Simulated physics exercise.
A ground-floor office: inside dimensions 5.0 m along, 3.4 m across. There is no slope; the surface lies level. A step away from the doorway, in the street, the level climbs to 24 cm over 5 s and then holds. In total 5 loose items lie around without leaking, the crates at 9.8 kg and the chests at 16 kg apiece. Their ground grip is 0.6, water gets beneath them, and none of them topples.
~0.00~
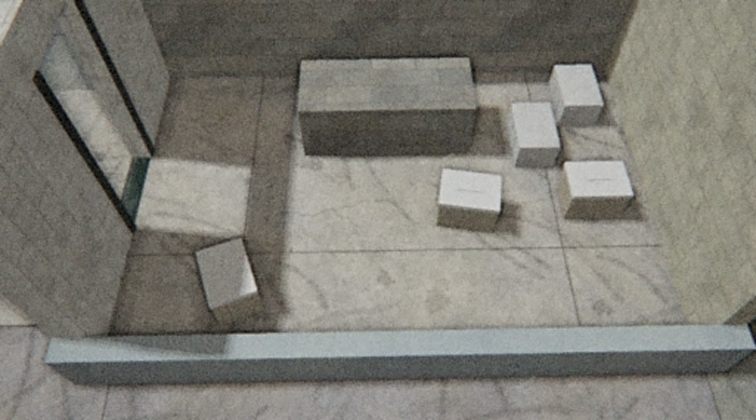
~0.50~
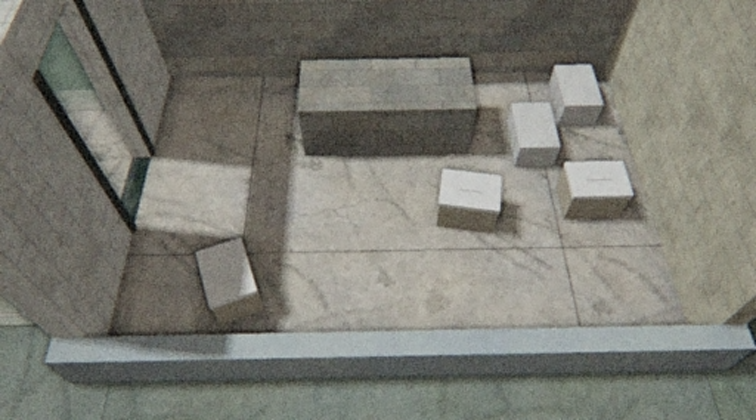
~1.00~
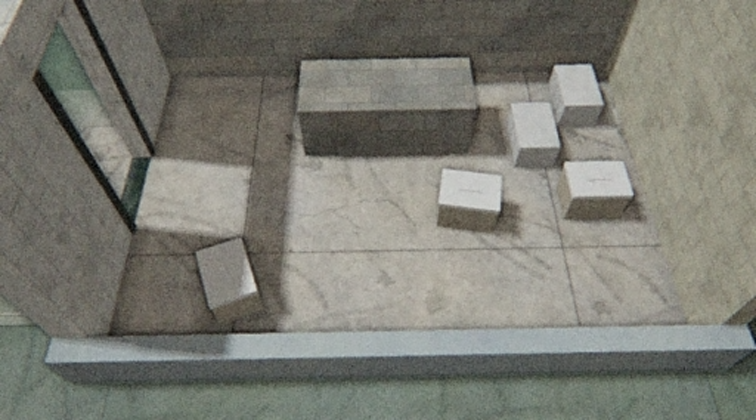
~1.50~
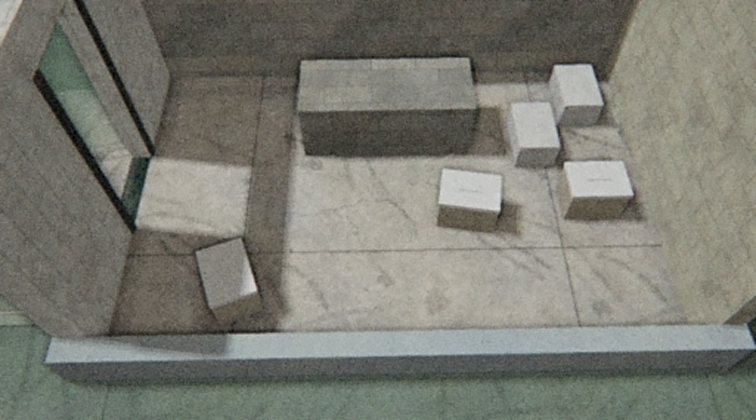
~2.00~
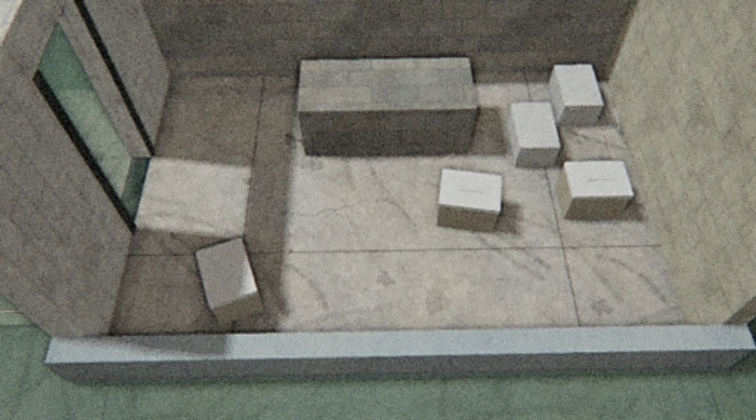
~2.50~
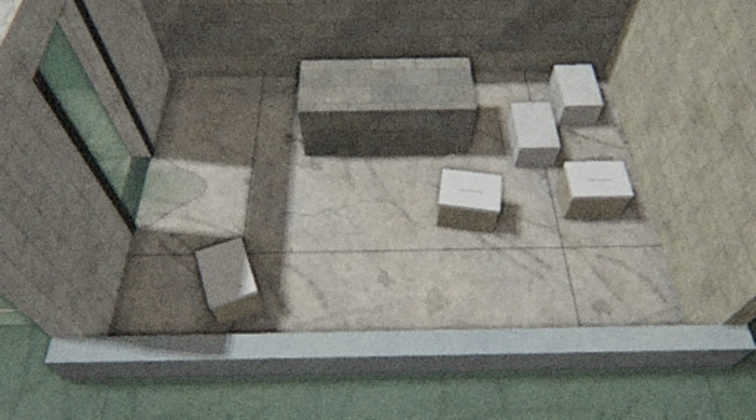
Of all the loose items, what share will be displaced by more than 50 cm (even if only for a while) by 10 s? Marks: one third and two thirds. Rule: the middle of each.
I bet the count comes out low.
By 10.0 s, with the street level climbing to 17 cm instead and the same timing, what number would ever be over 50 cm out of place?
Count under that change: 0.
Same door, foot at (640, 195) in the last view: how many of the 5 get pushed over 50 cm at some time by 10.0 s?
Count: 1.
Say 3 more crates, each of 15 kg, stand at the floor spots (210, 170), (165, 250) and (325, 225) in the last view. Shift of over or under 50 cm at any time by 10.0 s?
First exceeds it, second stays within it, third exceeds it.
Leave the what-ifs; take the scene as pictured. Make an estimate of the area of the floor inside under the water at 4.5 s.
Wet: Near 5.5 m2.
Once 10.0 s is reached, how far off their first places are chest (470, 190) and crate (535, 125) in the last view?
They sit 10 cm and 40 cm away, in the order given.
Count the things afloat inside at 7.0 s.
Tally: 0 of them.
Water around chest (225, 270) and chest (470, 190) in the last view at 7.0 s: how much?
Depth approx. 3 cm / 4 cm.
After 3.5 s 0 of 5 are over 50 cm from their spots; 0 afloat.
After 4.5 s 0 of 5 are over 50 cm from their spots; 0 afloat.
After 7.0 s 0 of 5 are over 50 cm from their spots; 0 afloat.
After 10.0 s 0 of 5 are over 50 cm from their spots, and 0 have been at some point; 3 afloat.
